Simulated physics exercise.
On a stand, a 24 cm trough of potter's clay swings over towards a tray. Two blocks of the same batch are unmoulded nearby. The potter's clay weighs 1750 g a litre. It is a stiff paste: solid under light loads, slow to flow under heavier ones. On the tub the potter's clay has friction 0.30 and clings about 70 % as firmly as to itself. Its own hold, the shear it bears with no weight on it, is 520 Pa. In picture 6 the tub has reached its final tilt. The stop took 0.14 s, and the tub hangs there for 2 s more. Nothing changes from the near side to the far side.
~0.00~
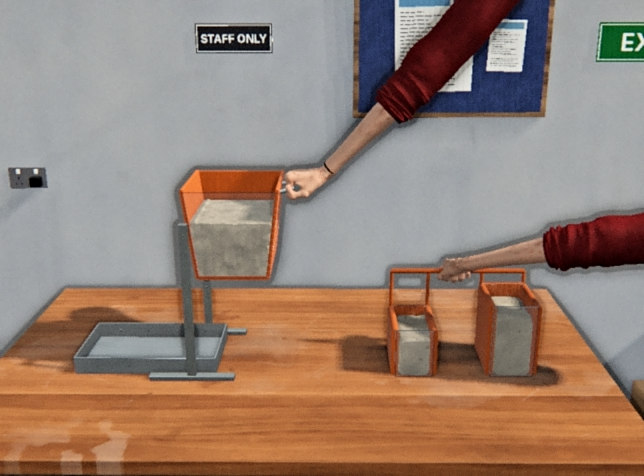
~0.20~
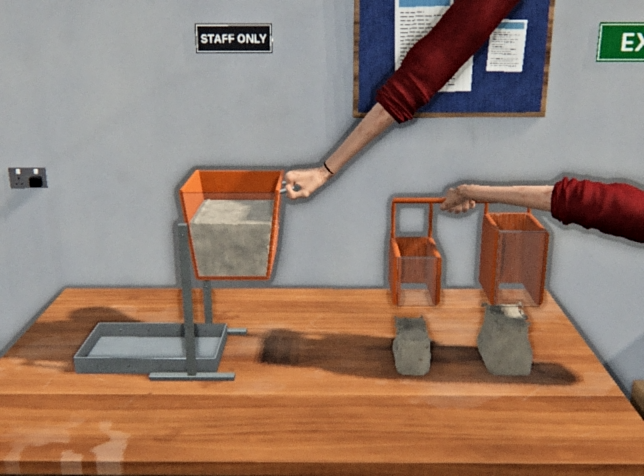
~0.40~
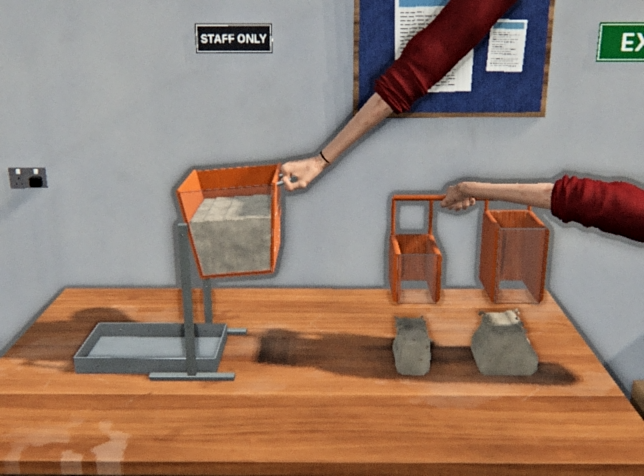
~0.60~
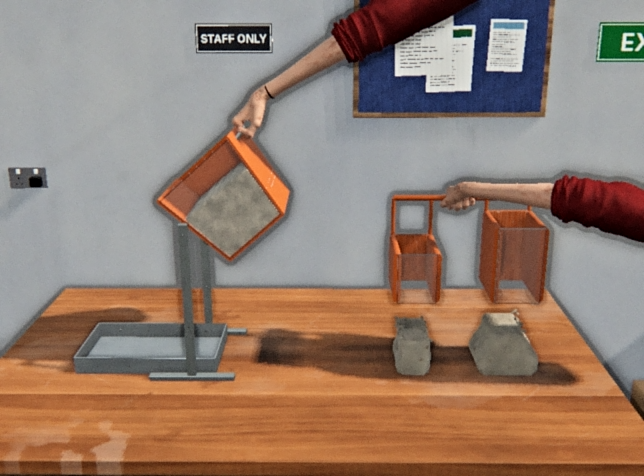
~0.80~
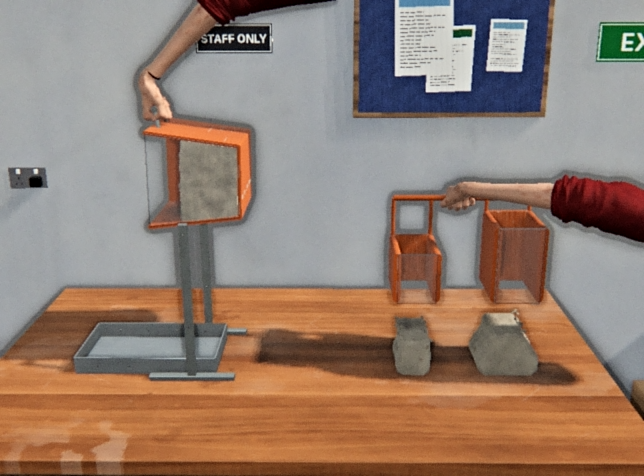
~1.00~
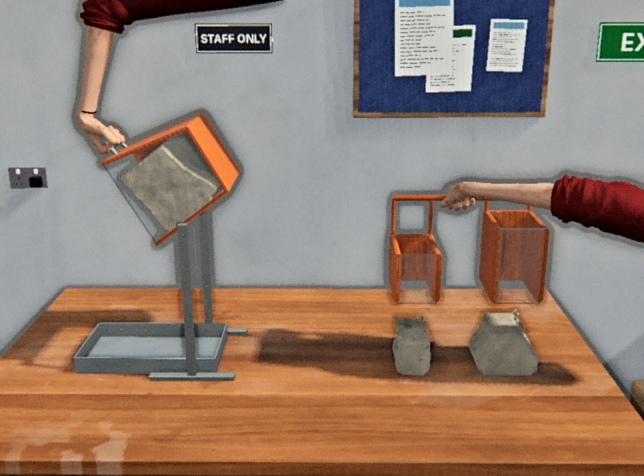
Two grey clay blocks were left on the table as a hand lifted off their orange moulds, the larger one slumping, before another hand swung an orange tub of clay over leftward above a tray.
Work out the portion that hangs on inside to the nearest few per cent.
Expect roughly 0 %.
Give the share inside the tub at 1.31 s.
About 0 %.
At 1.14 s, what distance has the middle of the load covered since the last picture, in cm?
Roughly 16 cm.
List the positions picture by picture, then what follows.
The first frame shows handle-side rim at (275, 191), tilt 0 degrees; highest point of the potter's clay at (253, 222); test blocks 11 cm, 18 cm high (left to right).
The second frame shows handle-side rim at (275, 191), tilt 0 degrees; highest point of the potter's clay at (253, 222); test blocks 11 cm, 16 cm high (left to right).
The third frame shows handle-side rim at (271, 184), tilt 5 degrees; highest point of the potter's clay at (263, 217); test blocks 11 cm, 13 cm high (left to right).
The fourth frame shows handle-side rim at (226, 140), tilt 41 degrees; highest point of the potter's clay at (244, 171); test blocks 11 cm, 13 cm high (left to right).
The fifth frame shows handle-side rim at (144, 135), tilt 89 degrees; highest point of the potter's clay at (185, 142); test blocks 11 cm, 13 cm high (left to right).
The sixth frame shows handle-side rim at (103, 166), tilt 120 degrees; highest point of the potter's clay at (159, 148); test blocks 11 cm, 13 cm high (left to right).
By 1.14 s, the tub is at 120 degrees and holds 37 %.
By 1.31 s, the tub is at 120 degrees and holds 0 %.
By 1.48 s, the tub is at 120 degrees and holds 0 %.
By 1.65 s, the tub is at 120 degrees and holds 0 %.
By 3.00 s, at the end, the tub is at 120 degrees and holds 0 %.
